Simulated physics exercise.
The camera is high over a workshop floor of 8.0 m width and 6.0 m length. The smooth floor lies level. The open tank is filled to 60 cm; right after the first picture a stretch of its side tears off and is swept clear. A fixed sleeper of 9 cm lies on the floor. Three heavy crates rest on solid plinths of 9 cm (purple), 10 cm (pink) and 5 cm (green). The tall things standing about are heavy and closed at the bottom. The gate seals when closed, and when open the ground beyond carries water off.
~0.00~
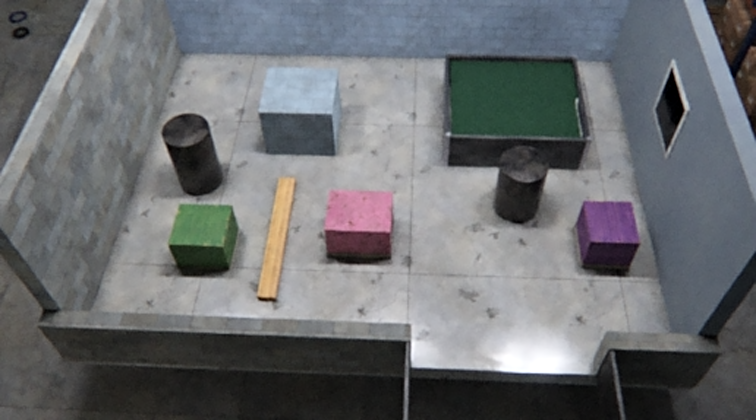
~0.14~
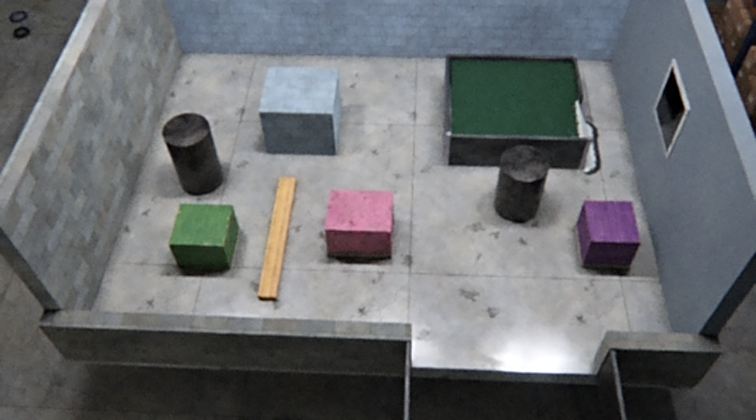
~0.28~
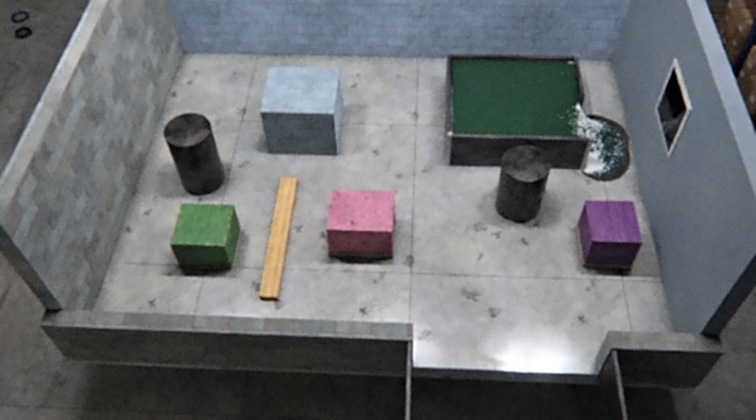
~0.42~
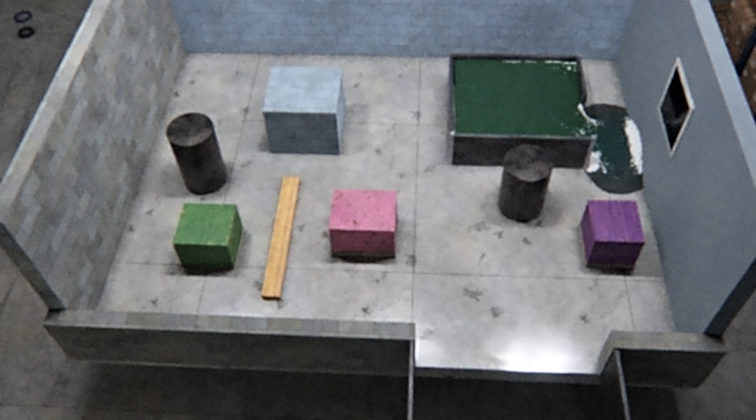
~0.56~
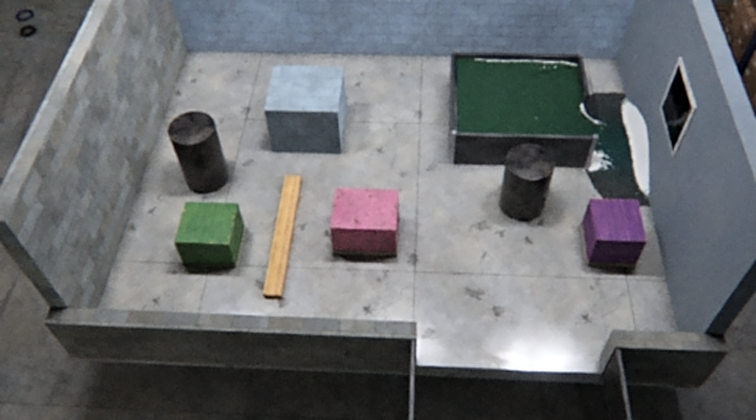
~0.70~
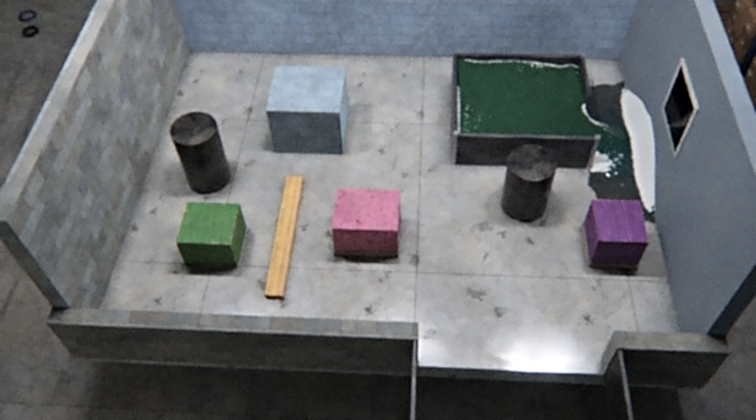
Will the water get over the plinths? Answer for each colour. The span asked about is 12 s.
One by one: The purple crate is soaked; the pink crate escapes dry; the green crate is soaked.
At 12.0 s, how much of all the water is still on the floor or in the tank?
About 92 per cent.
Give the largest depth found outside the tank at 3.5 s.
Up to some 27 cm.
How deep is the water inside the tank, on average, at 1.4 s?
Some 44 cm.
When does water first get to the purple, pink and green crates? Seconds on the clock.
Arrival: Purple 0.9 s, pink 3.2 s, green 6.5 s.
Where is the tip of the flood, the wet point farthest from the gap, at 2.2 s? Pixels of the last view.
Near (681, 360).
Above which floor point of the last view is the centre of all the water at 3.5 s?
Near (545, 149).
After 1.4 s water covers 10 % of the floor and is deepest (49 cm) near (637, 156); purple plinth reached, pink plinth not reached, green plinth not reached.
After 2.2 s water covers 20 % of the floor and is deepest (40 cm) near (635, 148); purple plinth reached, pink plinth not reached, green plinth not reached.
After 3.5 s water covers 40 % of the floor and is deepest (27 cm) near (635, 148); purple plinth reached, pink plinth reached, green plinth not reached.
After 7.0 s water covers 80 % of the floor and is deepest (16 cm) near (637, 156); purple plinth reached, pink plinth reached, green plinth reached.
After 12.0 s water covers 100 % of the floor and is deepest (9 cm) near (122, 248); highest at the purple plinth 25 cm, highest at the pink plinth 7 cm, highest at the green plinth 8 cm.
